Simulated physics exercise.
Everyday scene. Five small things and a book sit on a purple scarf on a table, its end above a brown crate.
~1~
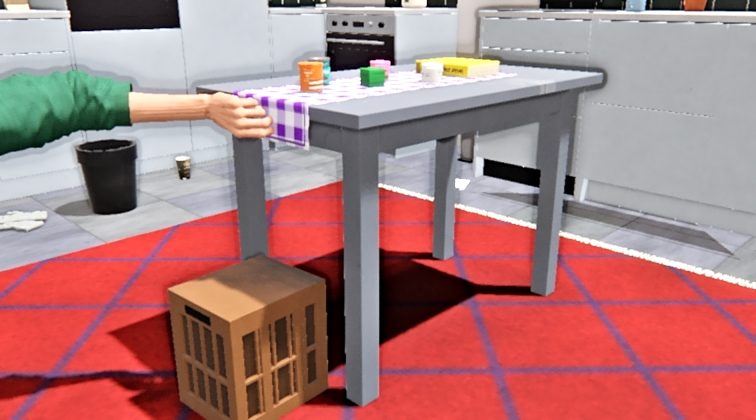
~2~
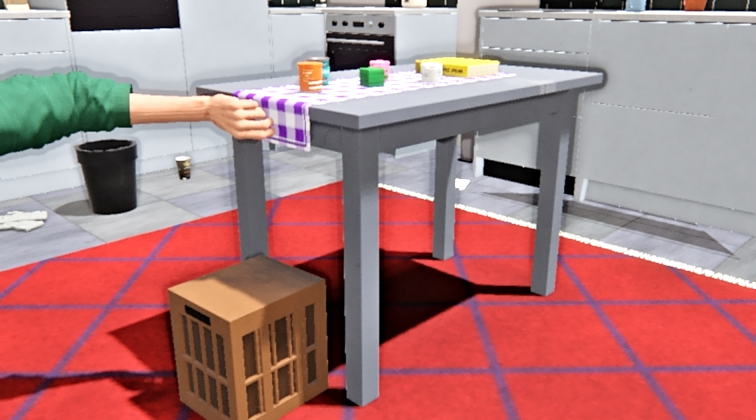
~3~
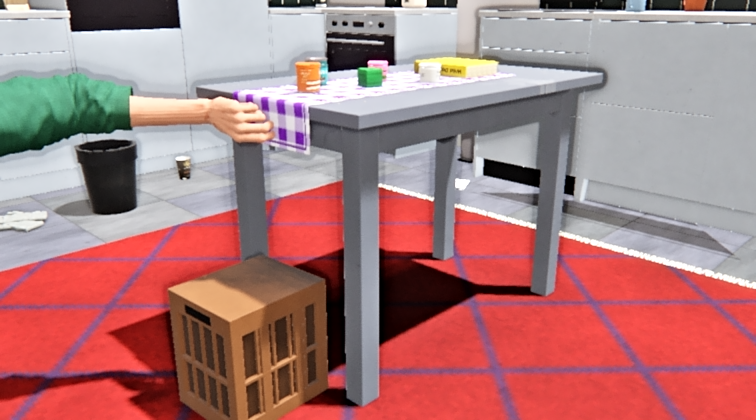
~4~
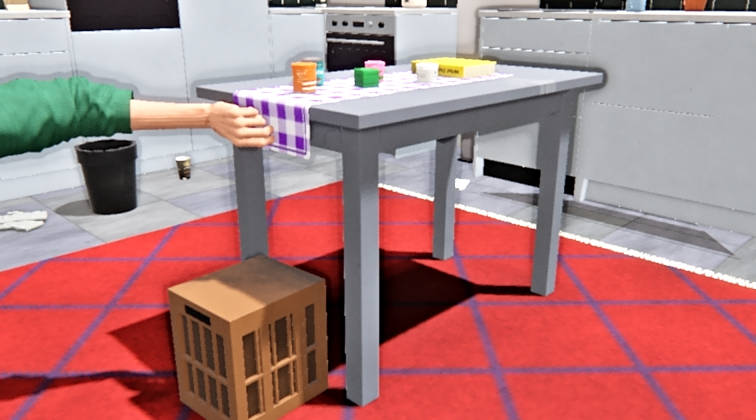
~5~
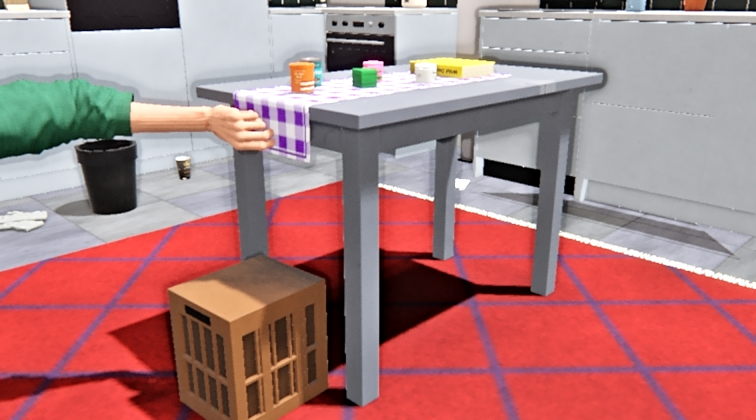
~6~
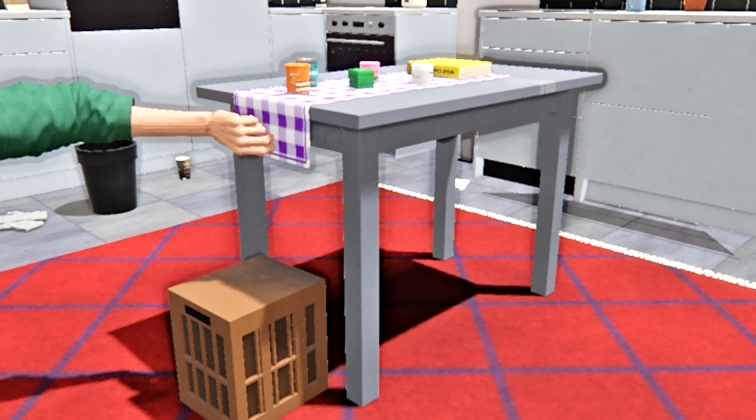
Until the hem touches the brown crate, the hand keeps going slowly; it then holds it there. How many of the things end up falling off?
Three.
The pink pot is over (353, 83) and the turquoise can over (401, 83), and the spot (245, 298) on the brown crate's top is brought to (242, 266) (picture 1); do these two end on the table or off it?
The pink pot stays put; the turquoise can stays put.
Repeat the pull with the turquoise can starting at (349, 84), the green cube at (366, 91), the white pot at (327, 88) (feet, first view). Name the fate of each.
Note - turquoise can lost, green cube lost, white pot lost.
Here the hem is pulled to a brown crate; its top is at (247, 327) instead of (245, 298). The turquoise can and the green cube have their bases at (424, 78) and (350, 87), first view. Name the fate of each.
The turquoise can? Safe. The green cube? Lost.
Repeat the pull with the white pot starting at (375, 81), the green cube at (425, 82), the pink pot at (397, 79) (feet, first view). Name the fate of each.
Note: White pot kept on top; green cube kept on top; pink pot kept on top.
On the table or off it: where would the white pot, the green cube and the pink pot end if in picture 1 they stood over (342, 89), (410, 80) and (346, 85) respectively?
As for the white pot, it goes off; the green cube stays aboard; the pink pot goes off.
Soon after, hem near (273, 225); orange can gone.
Then, hem on the crate; orange can, turquoise can and green cube gone.
At rest, hem on the crate; orange can, turquoise can and green cube gone. It carries off three.
